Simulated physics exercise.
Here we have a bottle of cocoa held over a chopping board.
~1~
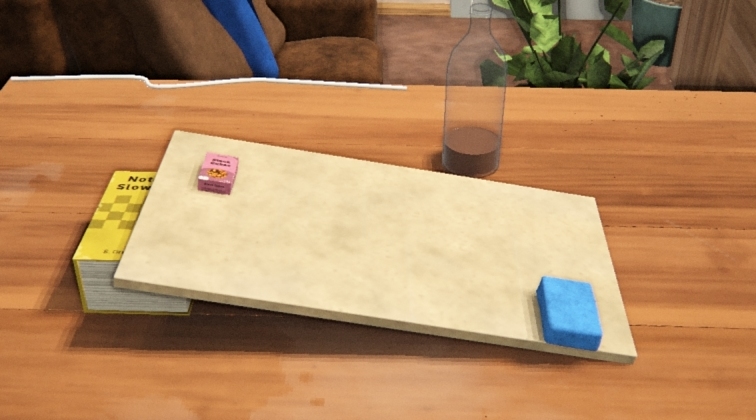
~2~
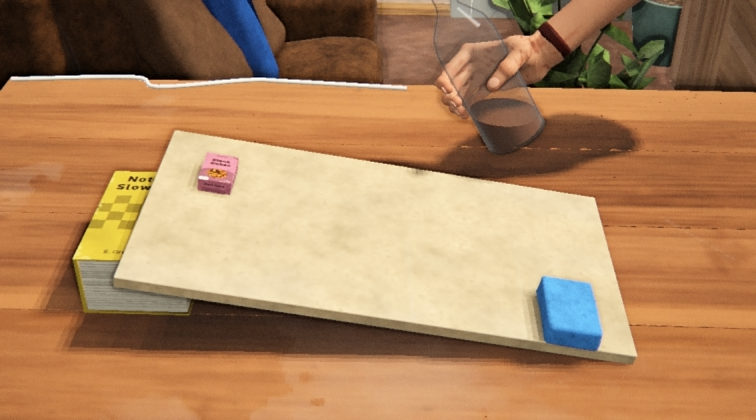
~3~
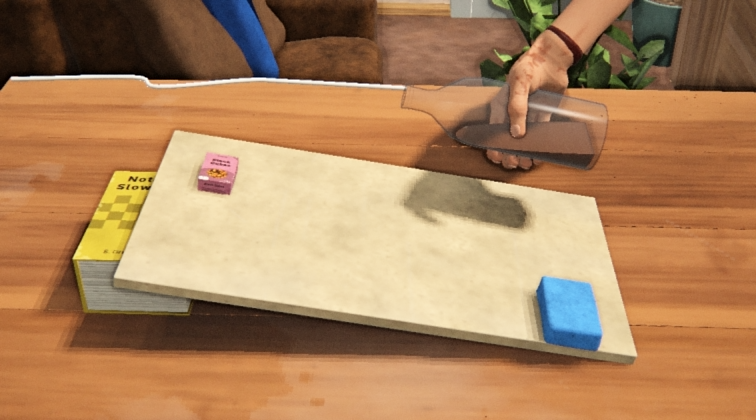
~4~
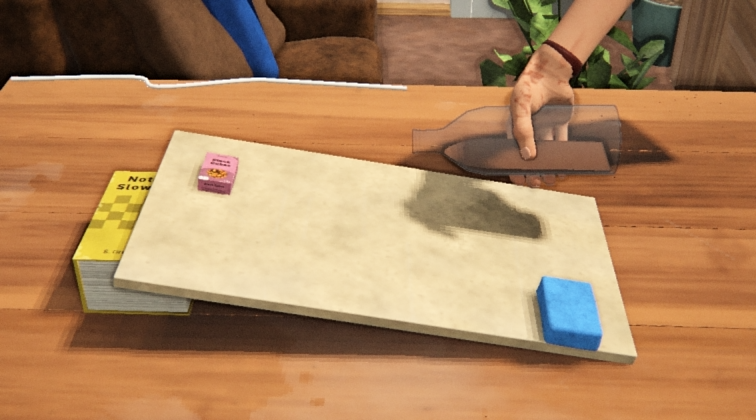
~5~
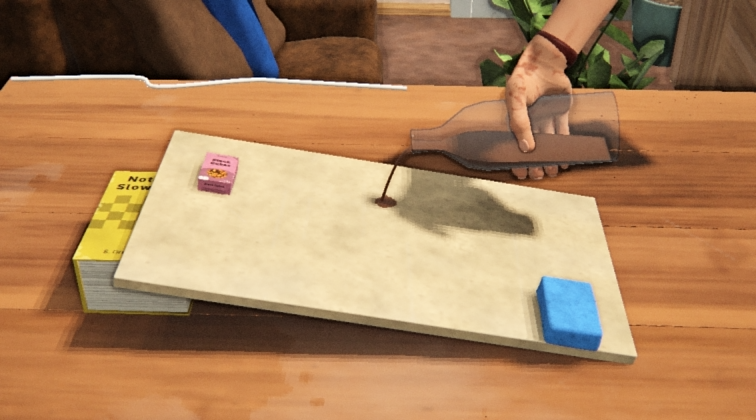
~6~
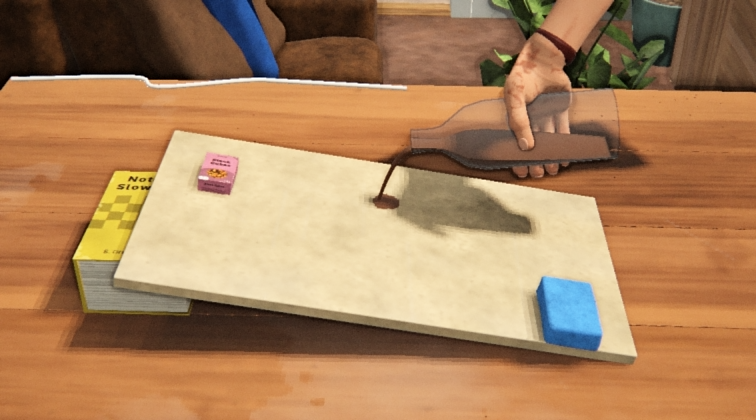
On a wooden table, a hand lifting and tipping a bottle, pouring thin brown liquid onto a sloping board holding a sponge.
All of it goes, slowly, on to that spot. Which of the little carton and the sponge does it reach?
On the left the little carton stays dry, on the right the sponge stays dry.
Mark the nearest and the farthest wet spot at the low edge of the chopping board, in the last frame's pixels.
It runs from (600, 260) to (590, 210).
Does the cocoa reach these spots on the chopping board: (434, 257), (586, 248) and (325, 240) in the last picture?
In turn: Not reached, in the puddle, clear of it.
A moment on, it runs down to the right; the little carton is untouched; the sponge is untouched.
Further on, it runs down to the right and off the end; the little carton is untouched; the sponge is untouched.
When it is over, it runs down to the right and off the end; the little carton is untouched; the sponge is untouched.
